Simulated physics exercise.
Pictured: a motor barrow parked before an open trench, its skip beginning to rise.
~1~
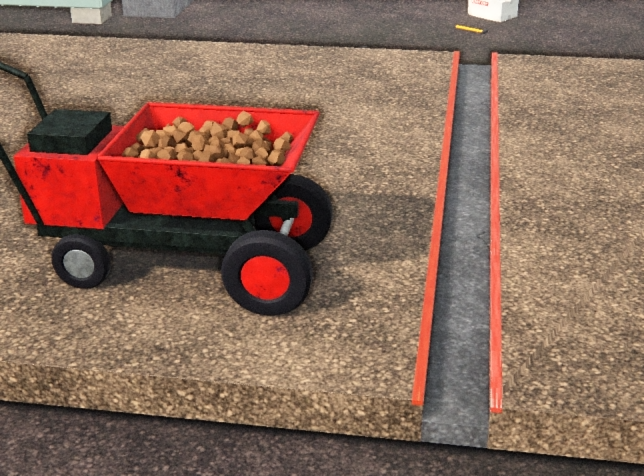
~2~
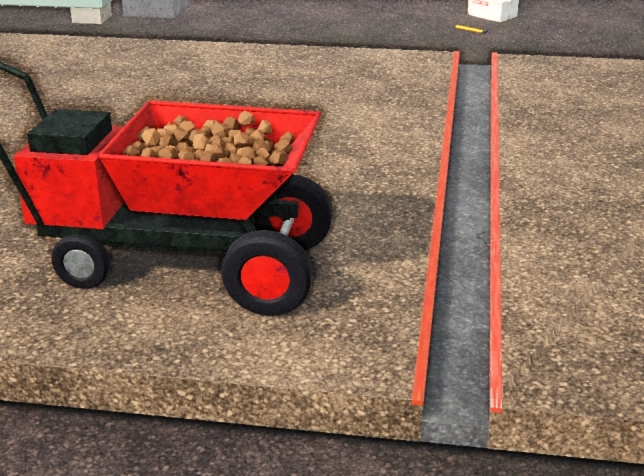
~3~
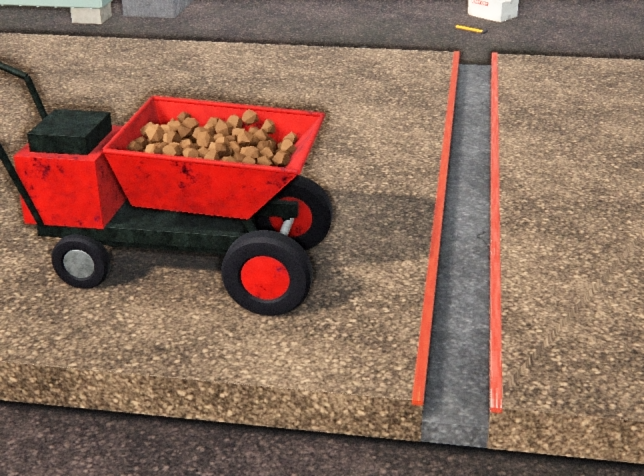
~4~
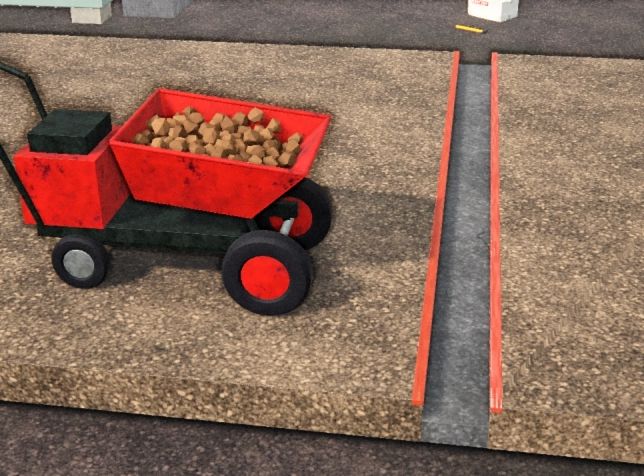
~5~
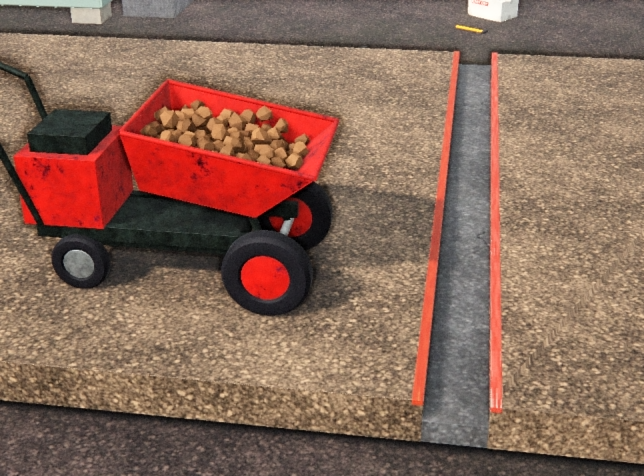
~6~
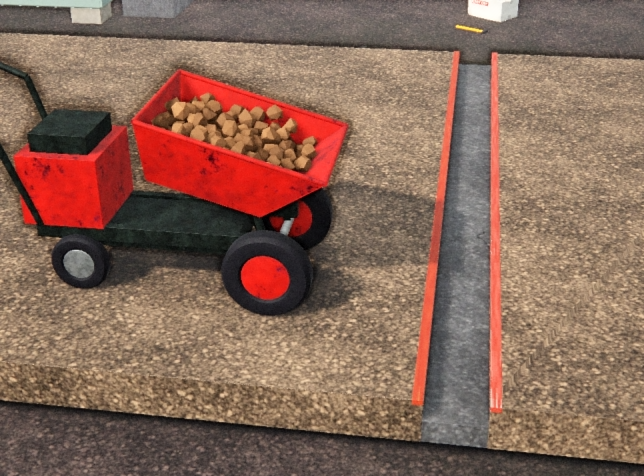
A red motor barrow loaded with brown clods stands at the left on speckled brown ground, seen from above and to one side. It has black tyres, dark handles and a dark box behind its skip, while a narrow grey trench edged with red strips lies to the right. The skip tilts gradually, its rear rising and its front lip edging right, as the wheels and camera stay still.
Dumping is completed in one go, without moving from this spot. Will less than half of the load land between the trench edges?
No, more than half gets in.
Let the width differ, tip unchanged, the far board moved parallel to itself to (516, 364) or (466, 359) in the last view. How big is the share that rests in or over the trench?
70 %, give or take, and then 30 %.
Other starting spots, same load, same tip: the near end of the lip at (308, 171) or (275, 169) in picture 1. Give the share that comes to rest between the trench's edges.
Around 70 % the first time and around 60 % the second.
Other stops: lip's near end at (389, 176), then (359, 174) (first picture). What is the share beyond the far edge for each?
Around 90 and 60 per cent respectively.
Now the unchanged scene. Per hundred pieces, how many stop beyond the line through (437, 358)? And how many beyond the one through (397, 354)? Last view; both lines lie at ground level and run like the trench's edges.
Some 70 and some 90 per cent, respectively.
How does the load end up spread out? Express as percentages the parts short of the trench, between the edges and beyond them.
Roughly: Short 25, between 65, beyond 10 per cent.
Soon after the last picture, skip tipped steeply; all in the skip.
A little later, skip tipped steeply; most in the skip; a small part short of the trench; a small part in or heaped over the trench; a small part falling.
Later still, skip tipped right over; a small part in the skip; about a quarter short of the trench; about two thirds in or heaped over the trench; a small part beyond it.
By the end, skip tipped right over; about a quarter short of the trench; about two thirds in or heaped over the trench; a small part beyond it.
